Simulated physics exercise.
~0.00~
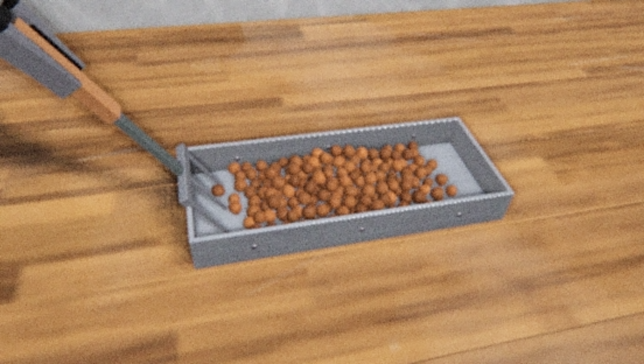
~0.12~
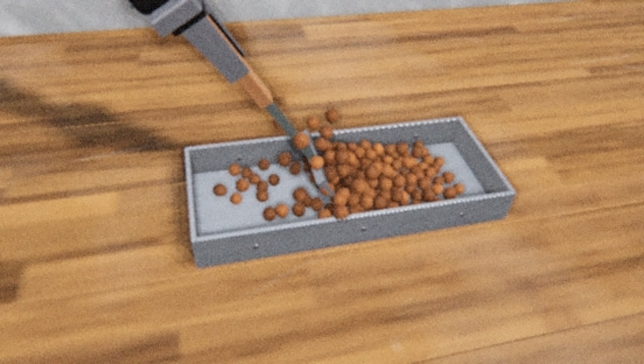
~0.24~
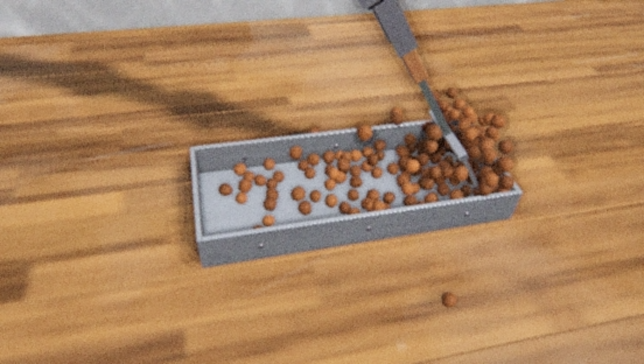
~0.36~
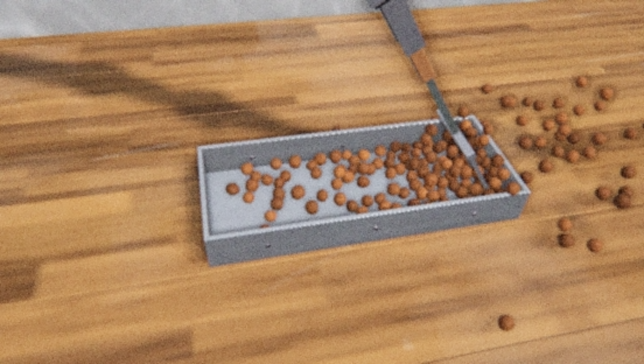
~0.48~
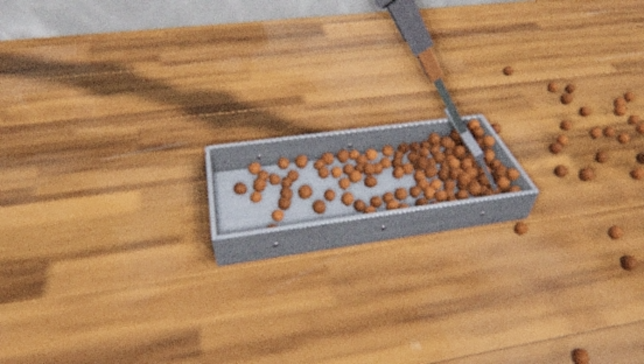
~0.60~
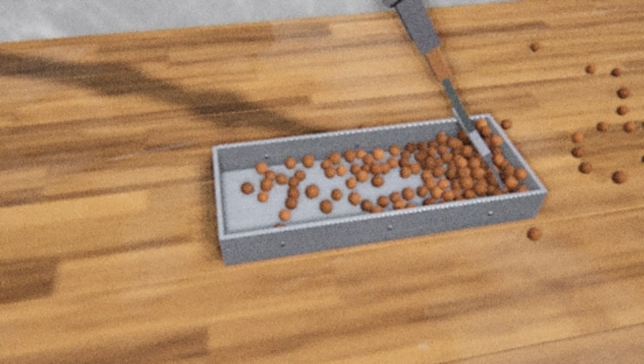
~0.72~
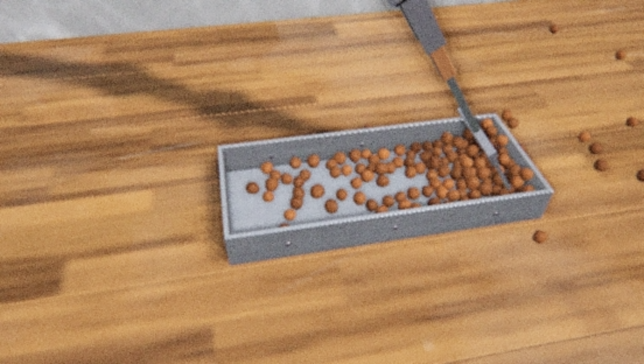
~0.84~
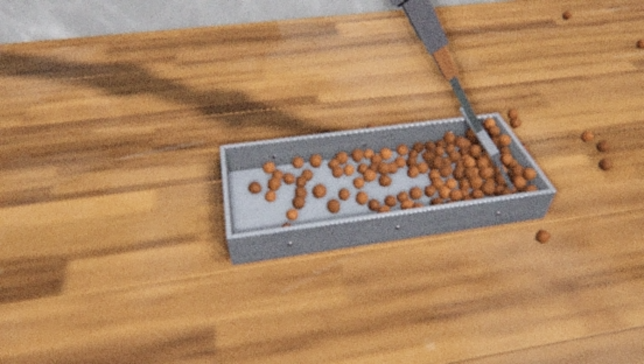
On a wooden table top, a gripper with a rake sweeps brown hazelnuts rightward through a grey tin, piling them at the right end as many spill over and roll away; the rake stops there, most nuts remaining inside and some lying on the table.
